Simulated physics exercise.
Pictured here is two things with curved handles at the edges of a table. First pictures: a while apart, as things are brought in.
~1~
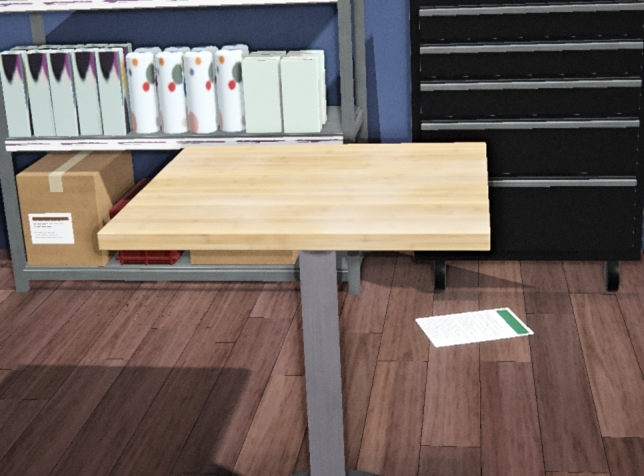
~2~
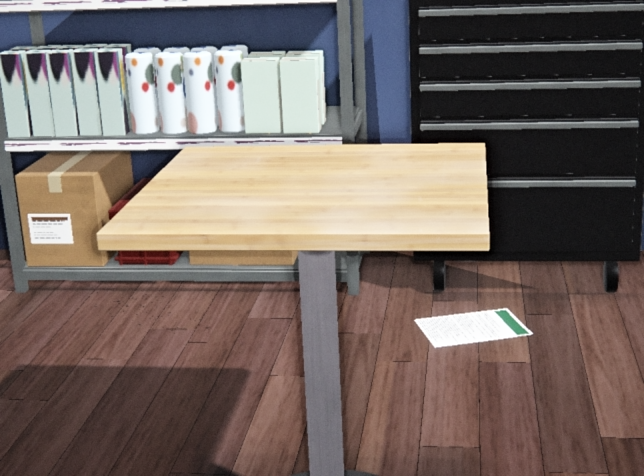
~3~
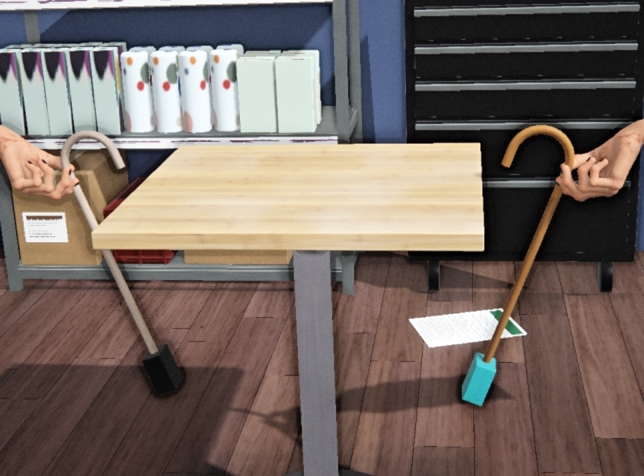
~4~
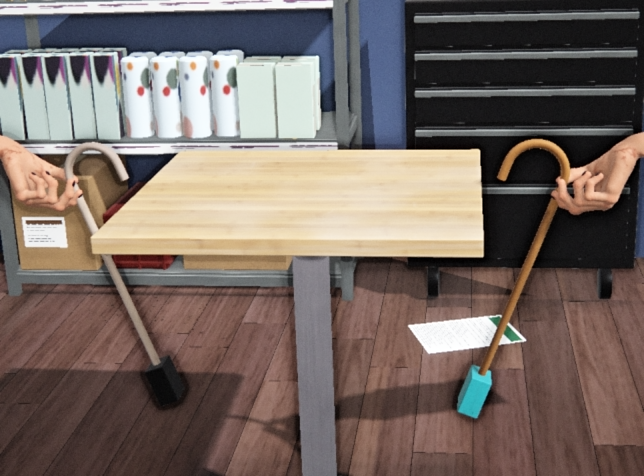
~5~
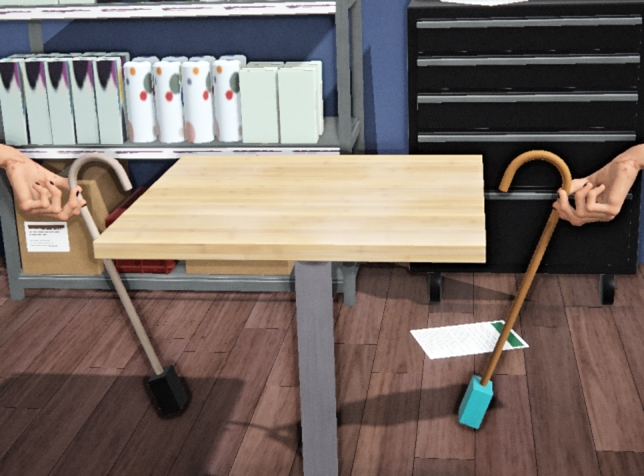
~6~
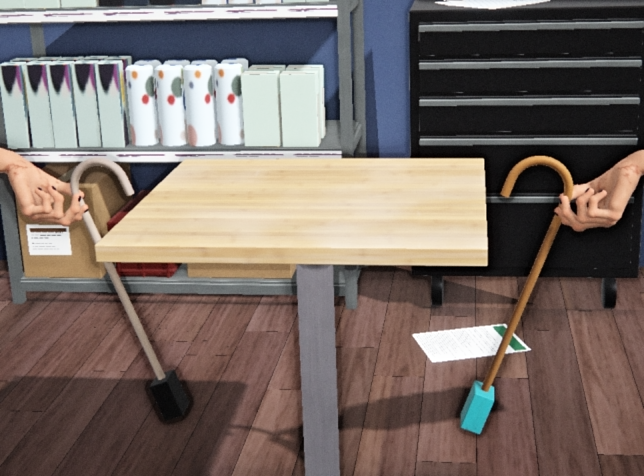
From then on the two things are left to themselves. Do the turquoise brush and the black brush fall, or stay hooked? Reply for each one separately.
Turquoise brush - falls; black brush - falls.
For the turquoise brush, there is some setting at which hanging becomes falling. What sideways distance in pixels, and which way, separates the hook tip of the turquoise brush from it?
Close to 20 pixels leftward.
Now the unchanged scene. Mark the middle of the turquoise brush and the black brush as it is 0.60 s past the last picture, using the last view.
The turquoise brush near (595, 460), the black brush near (69, 446).
Then, 0.34 s on from there, turquoise brush at the bottom near (512, 407); black brush at the bottom near (141, 403).
Then, 0.60 s on from there, turquoise brush on its way down near (595, 460); black brush on its way down near (69, 445).
Then, 0.80 s on from there, turquoise brush at the bottom; black brush at the bottom.
In the end, the turquoise brush slips off; the black brush slips off.
